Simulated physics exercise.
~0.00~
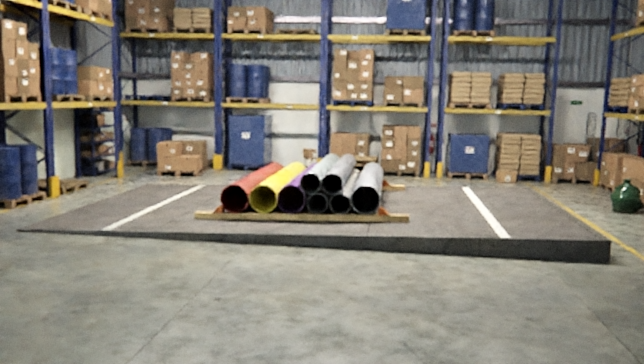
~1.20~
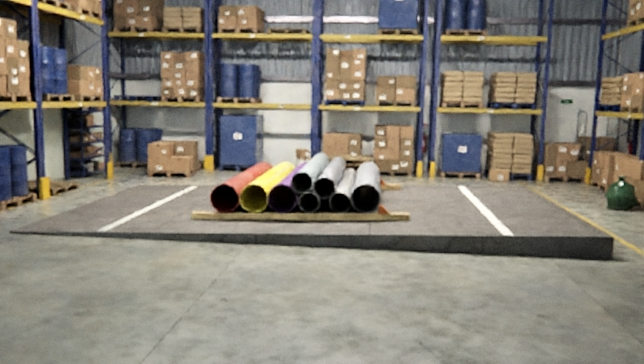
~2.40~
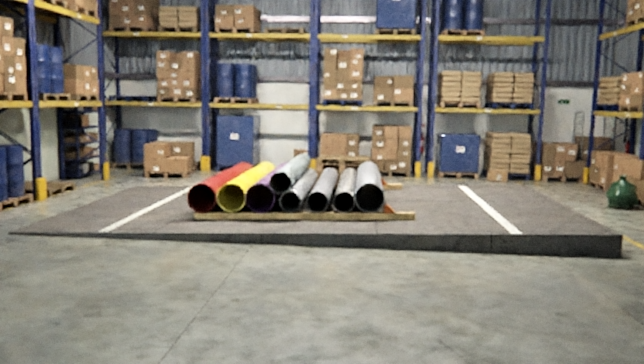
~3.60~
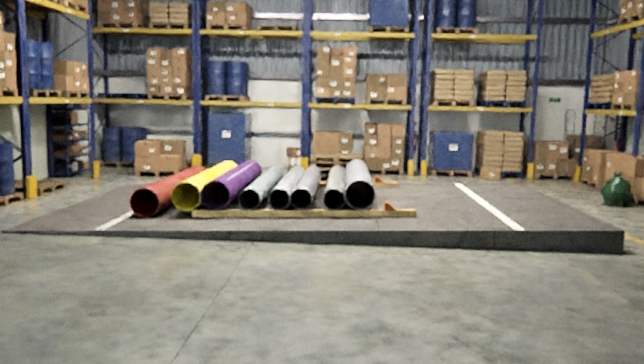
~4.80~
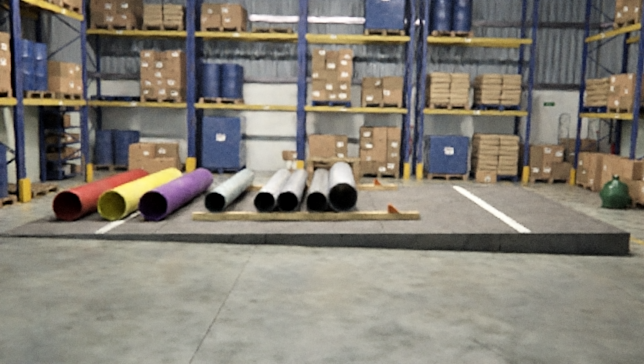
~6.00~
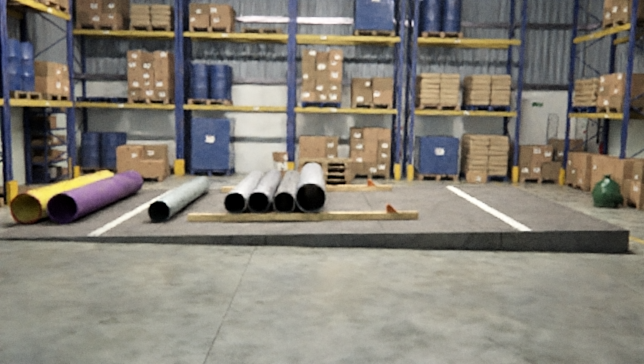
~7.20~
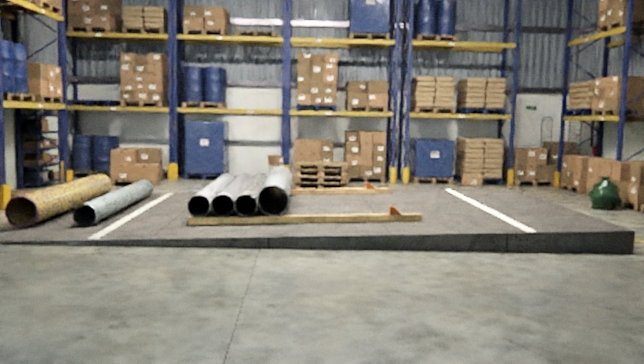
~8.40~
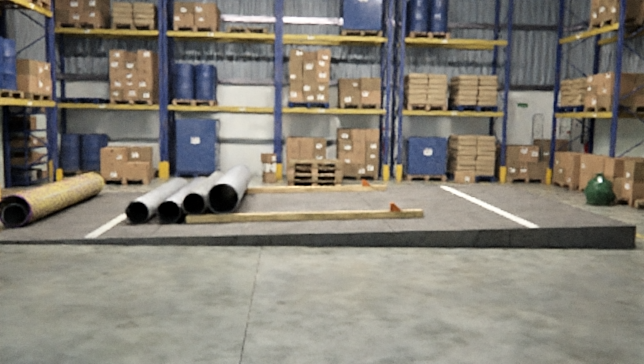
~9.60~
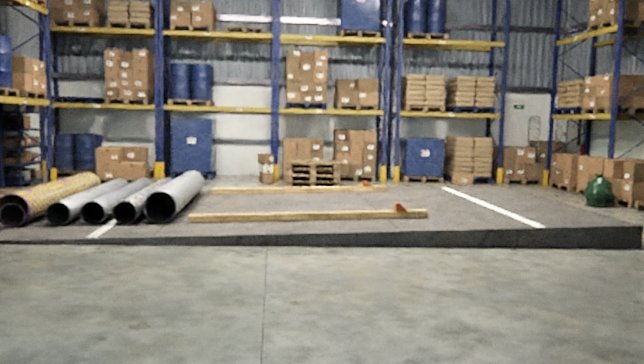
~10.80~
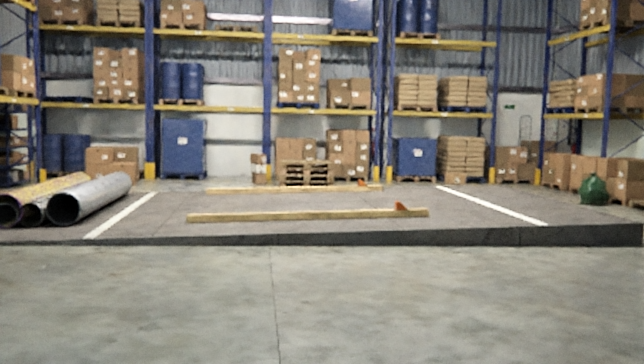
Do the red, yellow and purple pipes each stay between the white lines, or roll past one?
The red, yellow and purple pipes all roll past the white line on the left.
